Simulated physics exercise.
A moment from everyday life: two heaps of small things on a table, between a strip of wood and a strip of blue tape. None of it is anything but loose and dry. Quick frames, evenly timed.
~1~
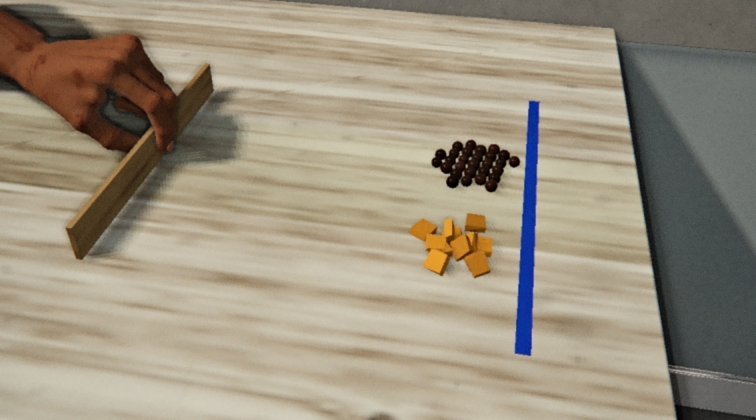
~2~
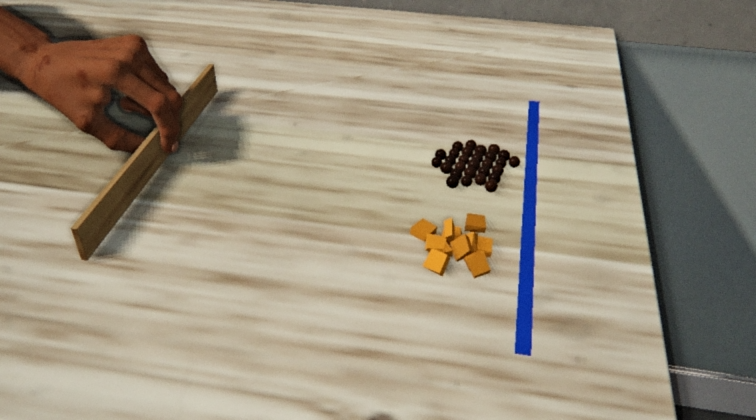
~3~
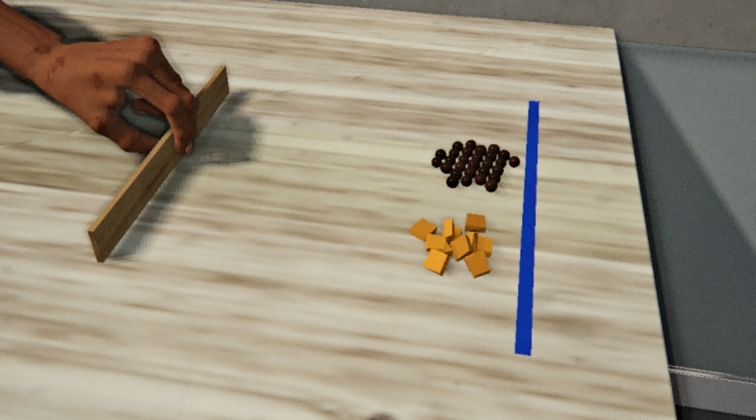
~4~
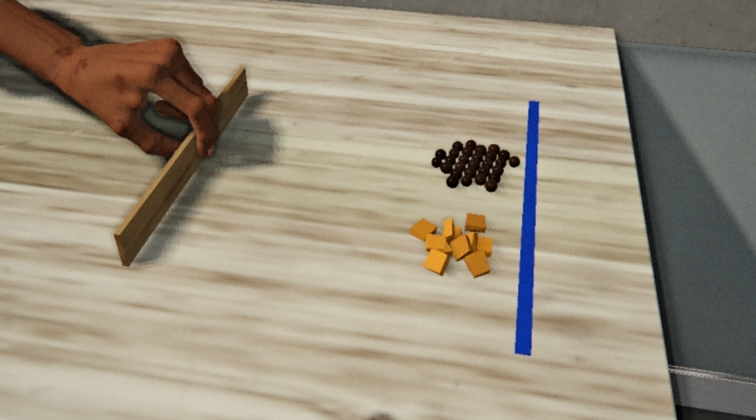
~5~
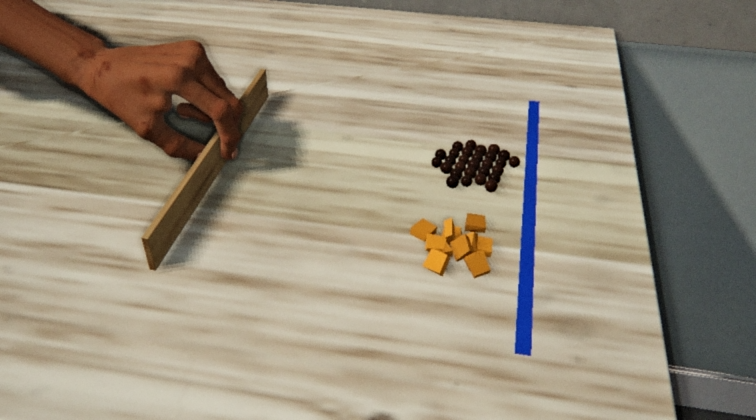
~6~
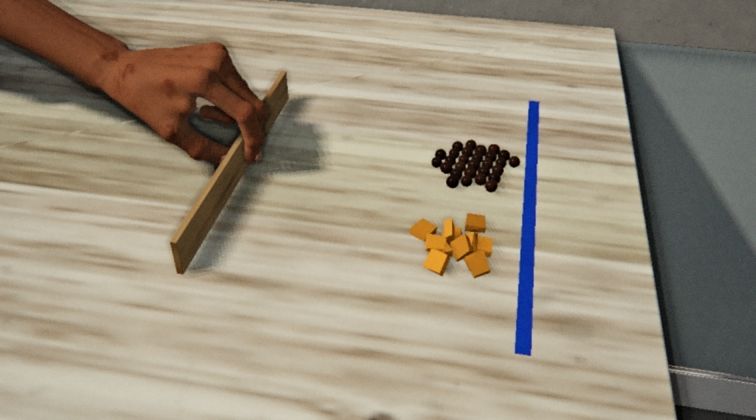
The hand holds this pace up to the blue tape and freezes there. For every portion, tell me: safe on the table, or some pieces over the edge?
In order: Front portion: Fully there, back portion: Partly gone.
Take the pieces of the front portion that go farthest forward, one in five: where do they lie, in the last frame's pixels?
About (592, 283).
Then, 0.37 s past the last view, strip of wood still moving, near (394, 160); front portion all on the table, its front near (482, 246); back portion all on the table, its front near (514, 162).
Then, 0.75 s past the last view, strip of wood stopped at the blue tape; front portion all on the table, its front near (594, 261); back portion all on the table, its front near (600, 166).
Then, 1.03 s past the last view, strip of wood stopped at the blue tape; front portion all on the table, its front near (596, 261); back portion about two thirds over the edge.
Finally, strip of wood stopped at the blue tape; front portion all on the table, its front near (596, 261); back portion all over the edge.
